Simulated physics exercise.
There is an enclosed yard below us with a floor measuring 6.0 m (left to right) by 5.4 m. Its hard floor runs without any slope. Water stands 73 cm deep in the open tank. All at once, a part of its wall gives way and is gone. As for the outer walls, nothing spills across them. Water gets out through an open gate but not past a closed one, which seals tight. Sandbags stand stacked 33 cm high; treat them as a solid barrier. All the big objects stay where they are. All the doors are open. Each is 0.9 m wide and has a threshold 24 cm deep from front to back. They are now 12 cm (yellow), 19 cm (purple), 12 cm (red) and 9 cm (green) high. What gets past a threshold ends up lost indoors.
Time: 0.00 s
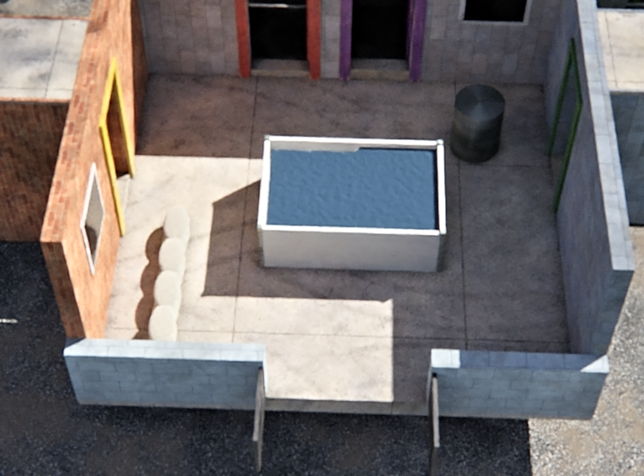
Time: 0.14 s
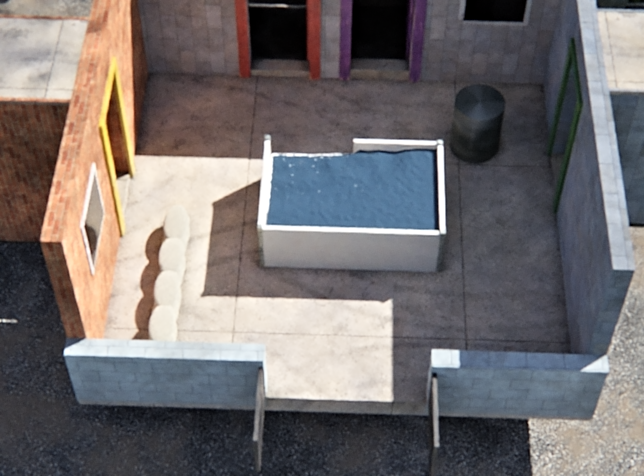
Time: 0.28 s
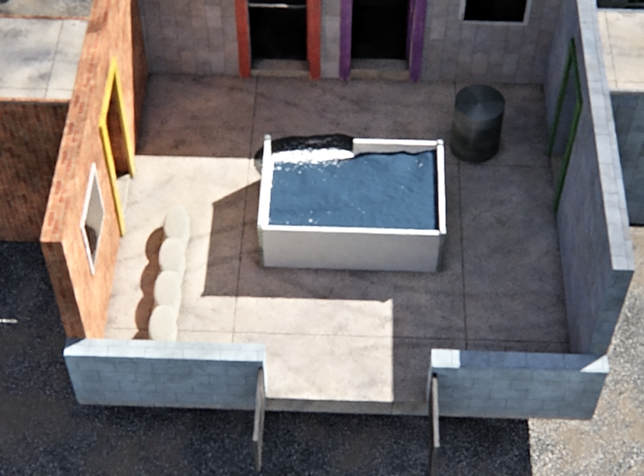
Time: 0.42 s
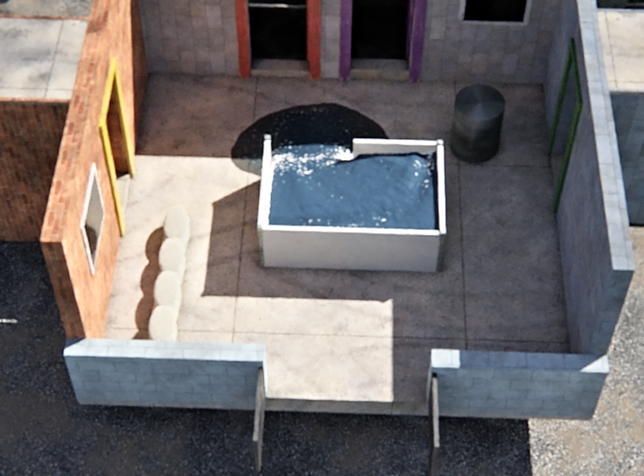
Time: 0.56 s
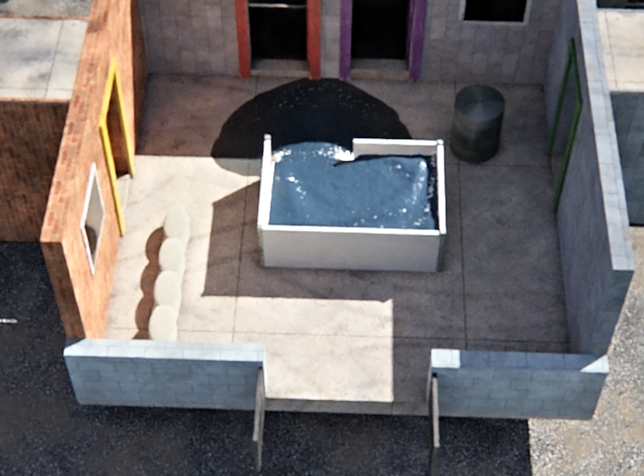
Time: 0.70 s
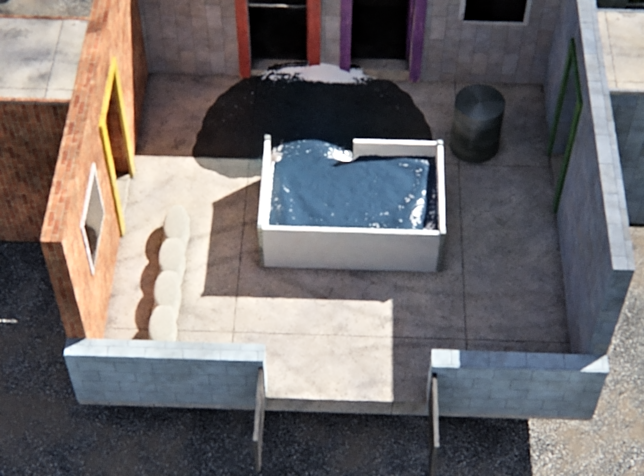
Water pours from a gap in the open tank's far side and spreads to the red door.
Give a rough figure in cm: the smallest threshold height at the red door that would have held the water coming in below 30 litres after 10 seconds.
32 cm.
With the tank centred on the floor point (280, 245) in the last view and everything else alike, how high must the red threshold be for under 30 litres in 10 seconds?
New minimum height: Approx. 28 cm.
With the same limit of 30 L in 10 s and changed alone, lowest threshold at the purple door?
Door purple, min height approx. 22 cm.
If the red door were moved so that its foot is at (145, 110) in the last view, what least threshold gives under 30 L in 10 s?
Roughly 28 cm.
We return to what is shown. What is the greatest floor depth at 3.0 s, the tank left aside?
Max depth: Around 28 cm.
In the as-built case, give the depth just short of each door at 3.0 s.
In cm - yellow: 6, purple: 21, red: 25, green: 7.
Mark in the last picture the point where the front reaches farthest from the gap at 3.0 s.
I'd put the front's tip around (541, 91).
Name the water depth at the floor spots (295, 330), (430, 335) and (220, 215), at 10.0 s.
First 5, then 6, then 6 cm.
After 1.4 s water covers 25 % of the floor, deepest (40 cm) near (314, 85); 34 cm at the red door, 96 litres in over its 12 cm threshold.
After 3.0 s water covers 45 % of the floor, deepest (28 cm) near (148, 80); 25 cm at the red door, 295 litres in over its 12 cm threshold.
After 10.0 s water covers 95 % of the floor, deepest (13 cm) near (121, 239); 9 cm at the red door, 363 litres in over its 12 cm threshold.
At the red door as built, the water arrived by 0.7 s and peaked near 37 cm at 1.6 s.
With a threshold of 27 cm, 71 litres would have come in within the 10 s; with 36 cm, 12 litres. So under 30 litres takes about 32 cm.
